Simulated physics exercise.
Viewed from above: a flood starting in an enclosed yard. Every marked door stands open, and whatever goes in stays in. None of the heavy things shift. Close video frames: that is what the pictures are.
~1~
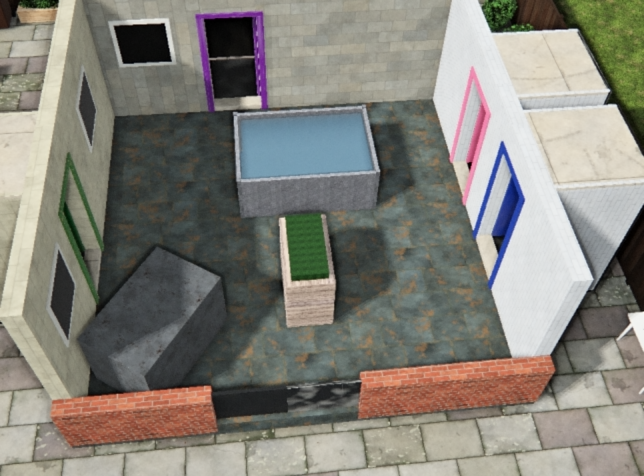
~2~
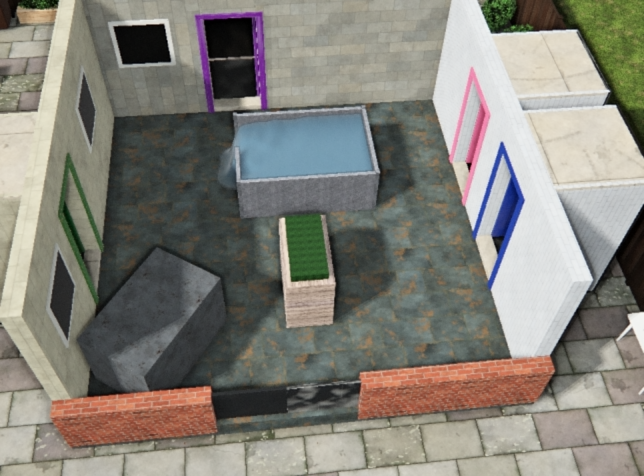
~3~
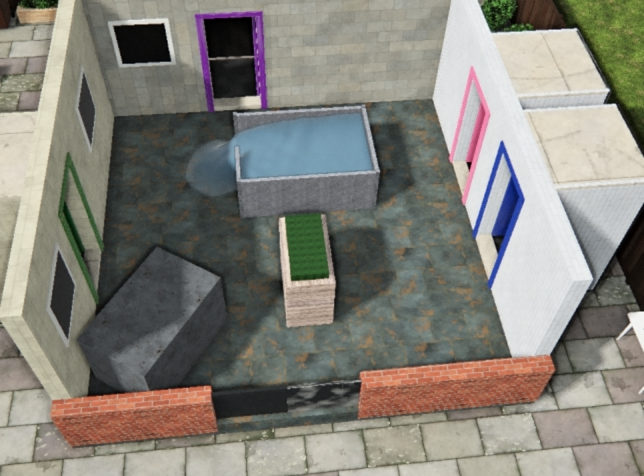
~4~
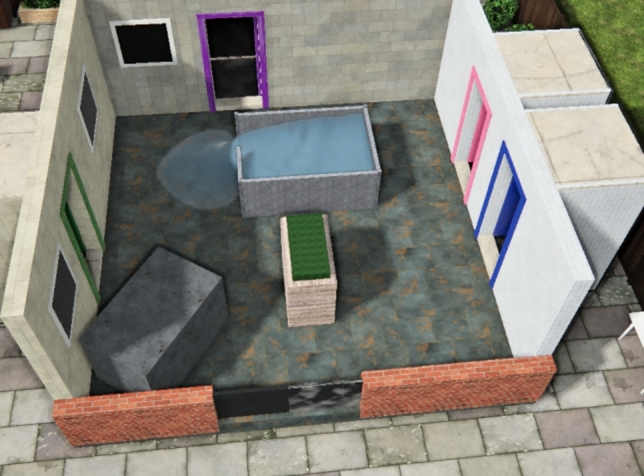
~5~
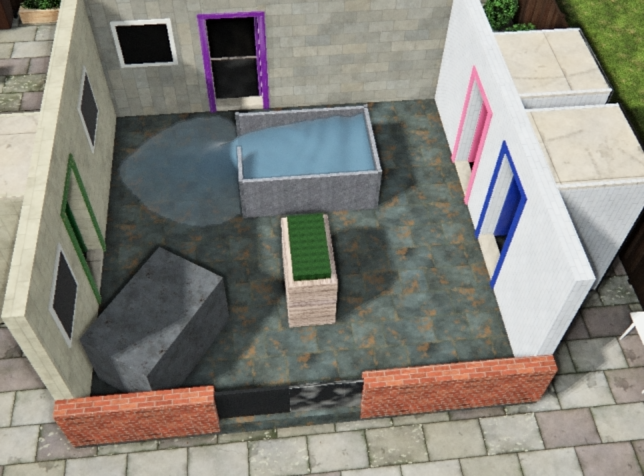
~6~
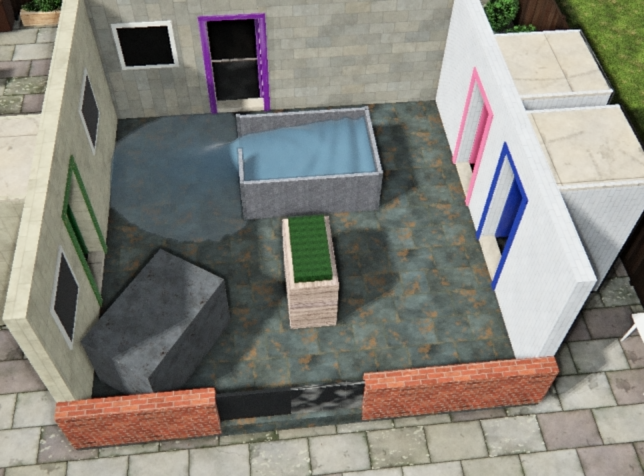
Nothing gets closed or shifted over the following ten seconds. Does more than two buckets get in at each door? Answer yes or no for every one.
Green door: Yes, blue door: No, purple door: No, pink door: No.
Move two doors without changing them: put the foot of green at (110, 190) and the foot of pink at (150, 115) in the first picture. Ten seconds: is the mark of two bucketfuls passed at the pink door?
Here the pink door exceeds it.
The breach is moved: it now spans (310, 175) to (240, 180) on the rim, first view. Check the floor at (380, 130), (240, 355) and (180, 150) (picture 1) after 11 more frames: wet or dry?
One after the other: Dry, awash, free of water.
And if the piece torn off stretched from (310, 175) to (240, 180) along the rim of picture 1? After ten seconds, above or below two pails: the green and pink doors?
First green crosses the line, then pink crosses the line.
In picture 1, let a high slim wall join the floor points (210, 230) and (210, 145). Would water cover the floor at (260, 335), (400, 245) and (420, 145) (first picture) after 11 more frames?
In order: Soaked, untouched, untouched.
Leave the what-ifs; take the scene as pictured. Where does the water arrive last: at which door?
My answer: The door marked blue.
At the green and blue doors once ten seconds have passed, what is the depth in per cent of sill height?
The first comes to about 110 percent, the second to about 90 percent.
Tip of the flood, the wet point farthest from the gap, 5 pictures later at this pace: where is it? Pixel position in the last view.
Estimated pixel: (102, 292).
A moment on, water covers 20 % of the floor; the green door wet at the sill, nothing in, the blue door not reached, the purple door wet at the sill, nothing in, the pink door not reached.
Next, water covers 25 % of the floor; the green door wet at the sill, nothing in, the blue door not reached, the purple door wet at the sill, nothing in, the pink door not reached.
Then, water covers 40 % of the floor; the green door under two buckets in, the blue door not reached, the purple door wet at the sill, nothing in, the pink door not reached.
Later, water covers 65 % of the floor; the green door over two buckets in, the blue door not reached, the purple door under two buckets in, the pink door wet at the sill, nothing in.
In the end, water covers 95 % of the floor; the green door far over two buckets in, the blue door wet at the sill, nothing in, the purple door under two buckets in, the pink door under two buckets in.
